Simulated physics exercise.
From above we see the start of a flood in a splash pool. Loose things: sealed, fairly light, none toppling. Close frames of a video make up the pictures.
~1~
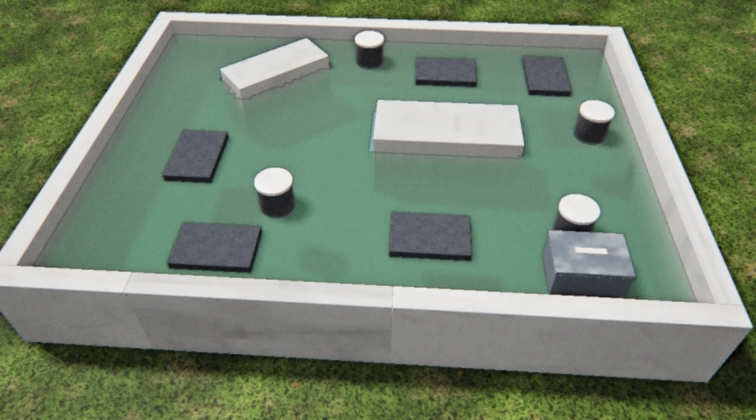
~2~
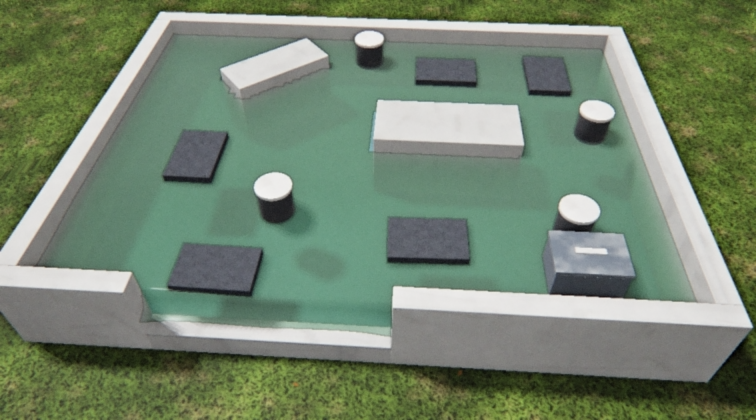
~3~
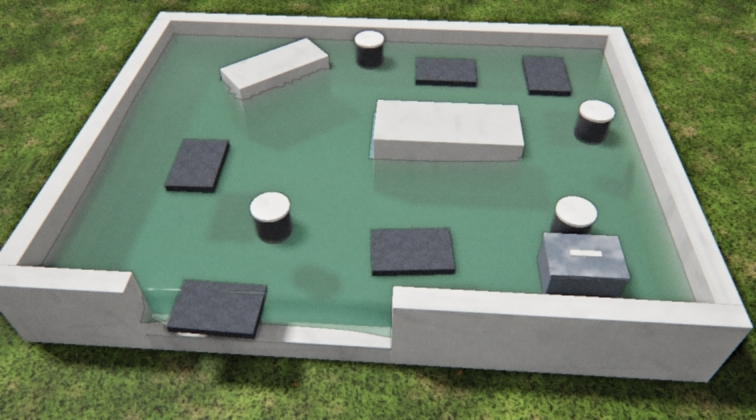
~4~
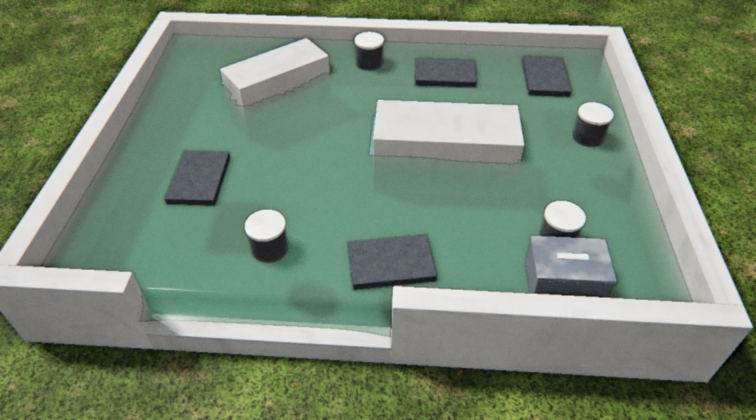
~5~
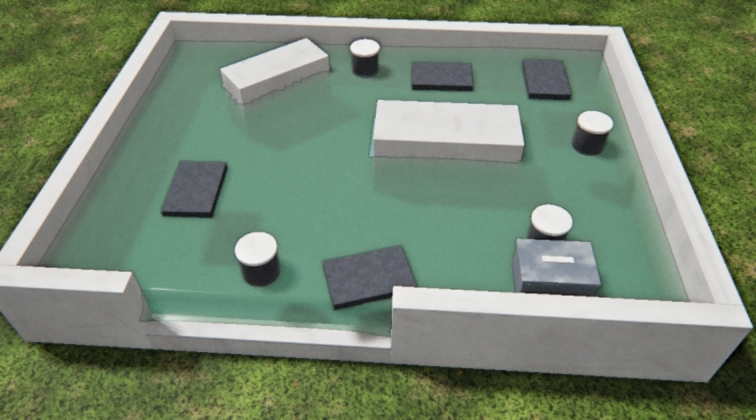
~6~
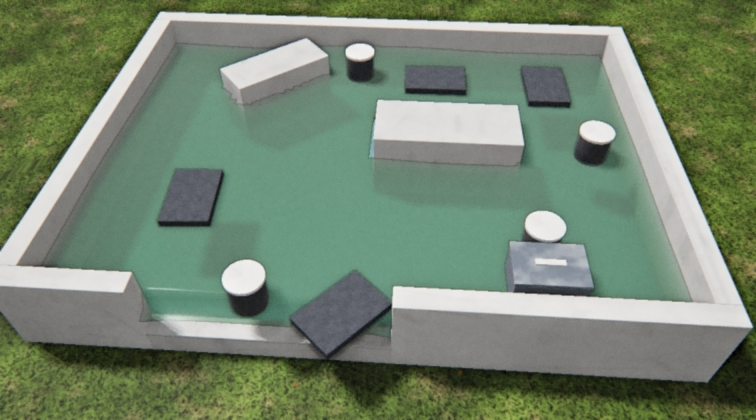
We see a gap open in the front wall of a pool of green water; one dark mat slides into it and disappears, then other floating objects drift toward the opening as a second mat turns and reaches its right edge.
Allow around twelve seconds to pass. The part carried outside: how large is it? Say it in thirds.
Honestly, the part swept out lands in the middle band of thirds.
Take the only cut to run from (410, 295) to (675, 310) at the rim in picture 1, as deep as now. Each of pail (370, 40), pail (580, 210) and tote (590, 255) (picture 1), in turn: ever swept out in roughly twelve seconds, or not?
First one held back, second flushed away, third flushed away.
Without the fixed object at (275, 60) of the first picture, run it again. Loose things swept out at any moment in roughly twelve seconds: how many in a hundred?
My guess is close to 40 per cent of them.
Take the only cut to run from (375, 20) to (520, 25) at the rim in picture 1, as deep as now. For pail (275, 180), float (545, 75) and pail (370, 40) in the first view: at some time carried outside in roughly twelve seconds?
First one never exits, second exits, third exits.
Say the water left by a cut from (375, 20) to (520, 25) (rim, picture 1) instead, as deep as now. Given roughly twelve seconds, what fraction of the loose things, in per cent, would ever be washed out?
Result: Roughly 40 per cent.
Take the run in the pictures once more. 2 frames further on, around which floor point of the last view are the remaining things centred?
Centre estimate: Around (442, 194).
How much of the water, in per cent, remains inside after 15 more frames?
Estimate: Roughly 62 %.
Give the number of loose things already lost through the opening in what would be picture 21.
The count is 4.
A moment on, 3 of 10 are out; 7 afloat.
Next, 4 of 10 are out; 6 afloat.
Later, 4 of 10 are out; 6 afloat.
In the end, 4 of 10 are out; 6 afloat.
